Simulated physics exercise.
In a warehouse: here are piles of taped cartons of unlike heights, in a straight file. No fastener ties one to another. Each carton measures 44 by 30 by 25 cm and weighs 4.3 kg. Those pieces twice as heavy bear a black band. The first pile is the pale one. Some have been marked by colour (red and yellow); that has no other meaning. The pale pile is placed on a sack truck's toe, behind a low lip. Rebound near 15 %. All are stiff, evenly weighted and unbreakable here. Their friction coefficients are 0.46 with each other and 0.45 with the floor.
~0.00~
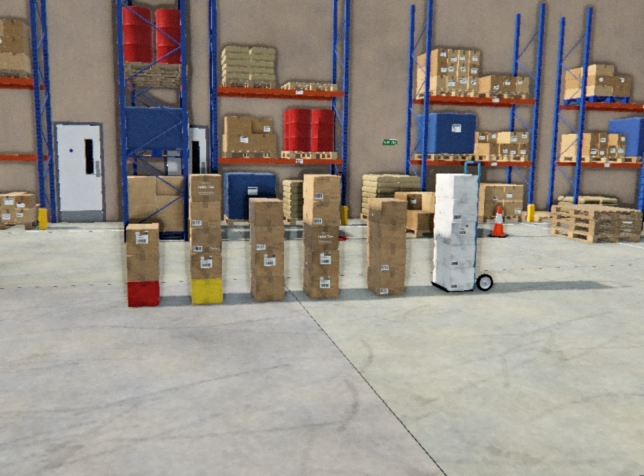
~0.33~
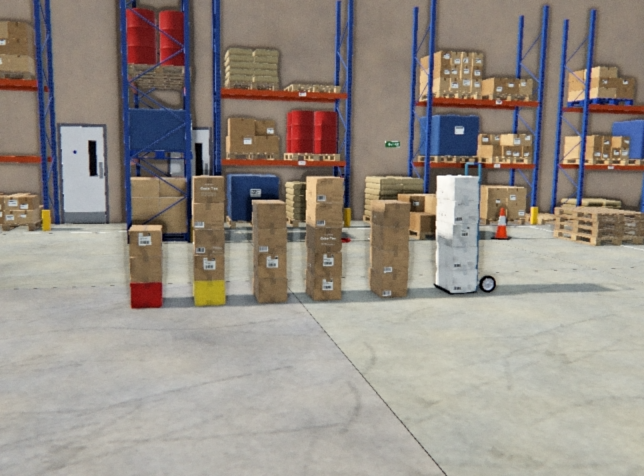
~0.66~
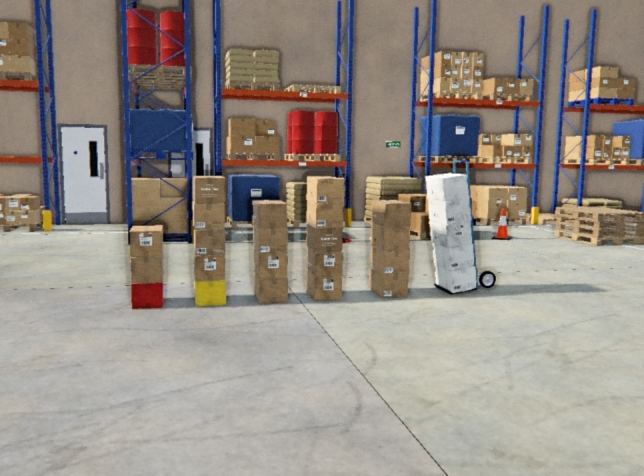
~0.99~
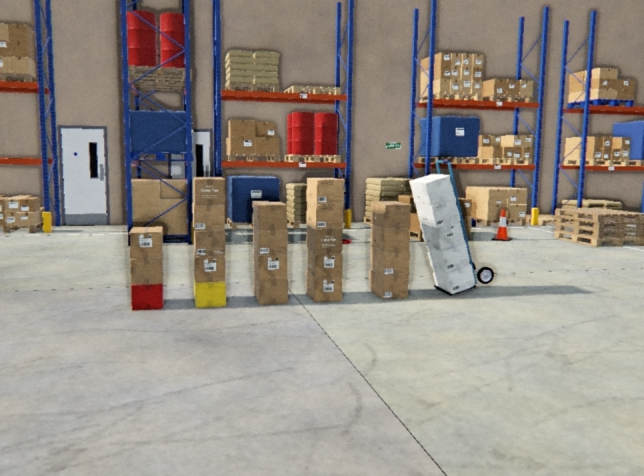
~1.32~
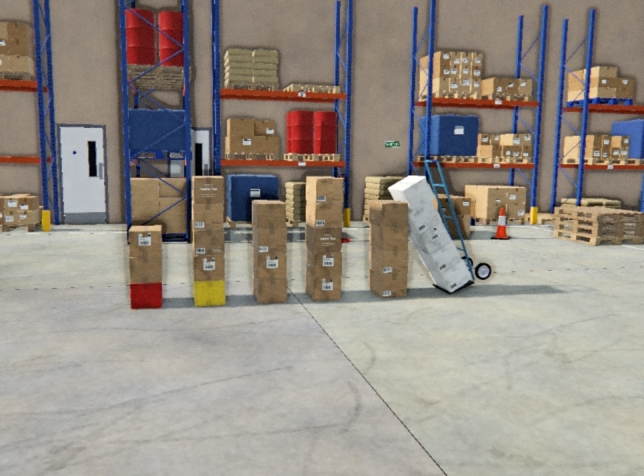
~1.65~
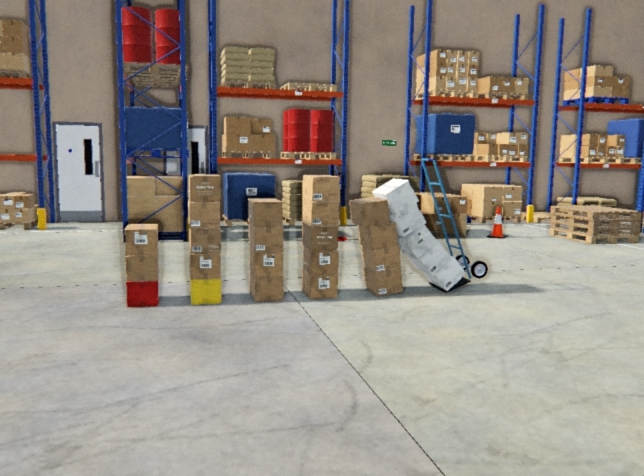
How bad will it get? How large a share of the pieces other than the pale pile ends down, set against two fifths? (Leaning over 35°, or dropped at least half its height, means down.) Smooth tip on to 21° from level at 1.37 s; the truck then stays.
In excess of two fifths.
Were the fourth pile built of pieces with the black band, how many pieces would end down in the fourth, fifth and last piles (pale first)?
Pieces down: Fourth pile 0, fifth pile 0, last pile 0.
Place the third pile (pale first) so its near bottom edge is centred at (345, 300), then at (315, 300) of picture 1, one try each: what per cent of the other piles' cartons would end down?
100 and 100 %.
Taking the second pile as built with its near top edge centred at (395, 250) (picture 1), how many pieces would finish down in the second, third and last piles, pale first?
Second 1, third 0, last 0.
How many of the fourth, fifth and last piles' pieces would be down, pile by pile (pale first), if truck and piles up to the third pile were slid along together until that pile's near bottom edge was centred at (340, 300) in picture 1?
In that case fourth pile 4, fifth pile 5, last pile 3.
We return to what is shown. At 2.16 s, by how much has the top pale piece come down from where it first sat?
I'd put it at close to 30 cm below where it started.
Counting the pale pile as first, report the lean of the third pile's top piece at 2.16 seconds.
Roughly 0 degrees.
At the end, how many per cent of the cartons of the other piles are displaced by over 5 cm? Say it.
The answer is 100 percent.
By 2.16 s, 5 of the pale pile down; 3 of the 21 other cartons down.
By 3.20 s, 5 of the pale pile down; 5 of the 21 other cartons down; yellow carton tilted 6°.
By 4.30 s, 5 of the pale pile down; 19 of the 21 other cartons down; red carton tilted 49°; yellow carton tilted 48°.
When it is over (5.6 s), 5 of the pale pile down; 19 of the 21 other cartons down; yellow carton tilted 49°; red carton tilted 47°. That is 90 per cent. In pixels of the last frame, middles, yellow carton near (190, 281), red carton near (126, 284).
